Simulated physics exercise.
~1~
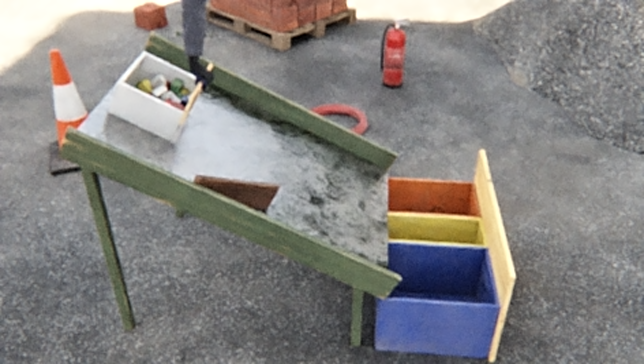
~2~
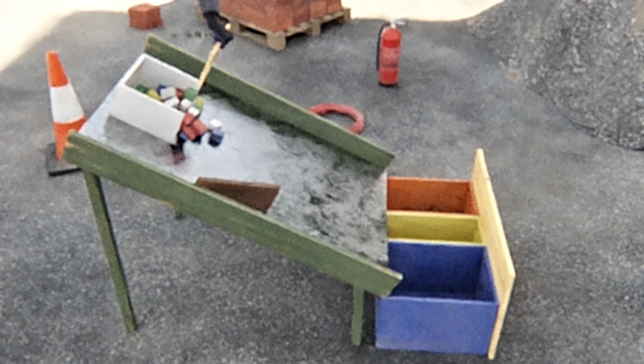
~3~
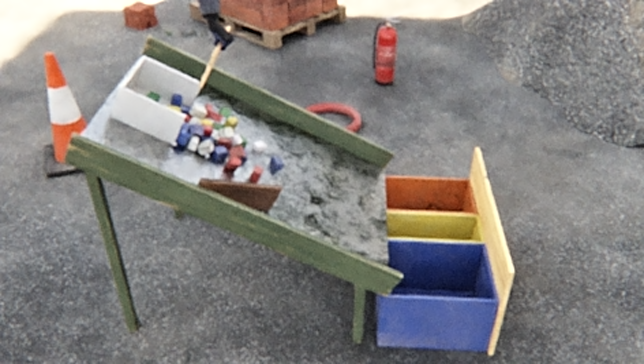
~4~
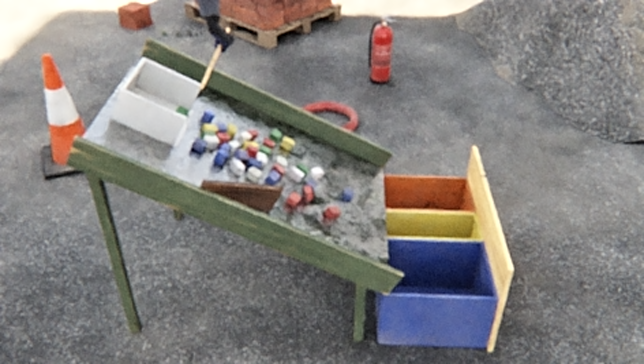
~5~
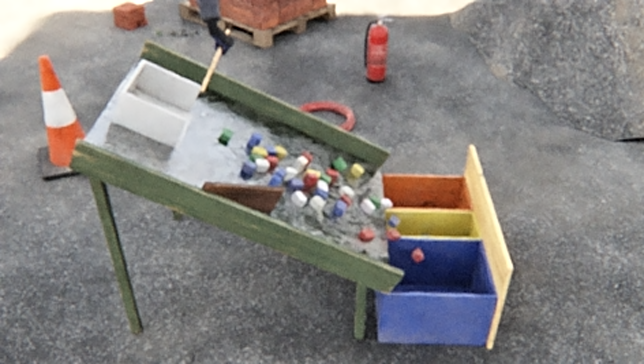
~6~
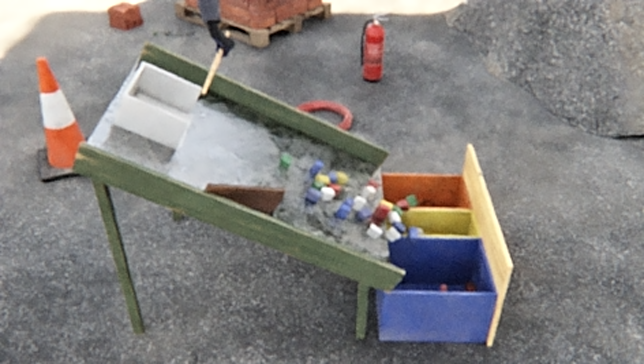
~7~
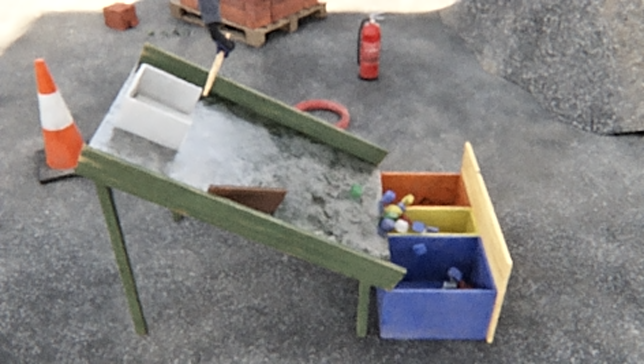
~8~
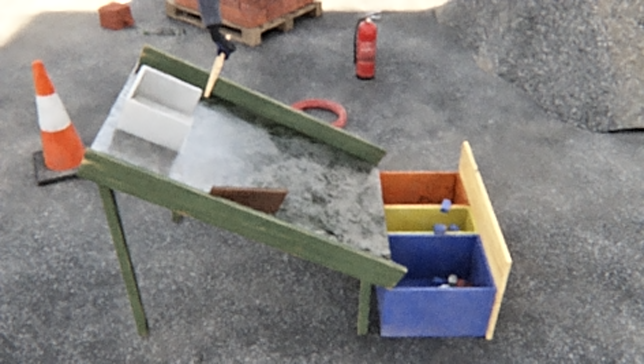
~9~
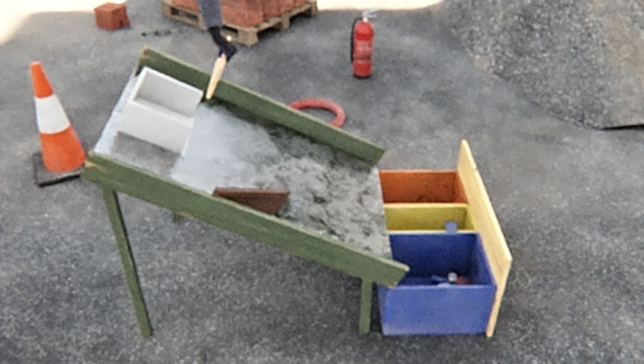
Asphalt yard with a sloping table, a hand holding a lifted gate as coloured blocks tumble down into orange, yellow and blue bins.
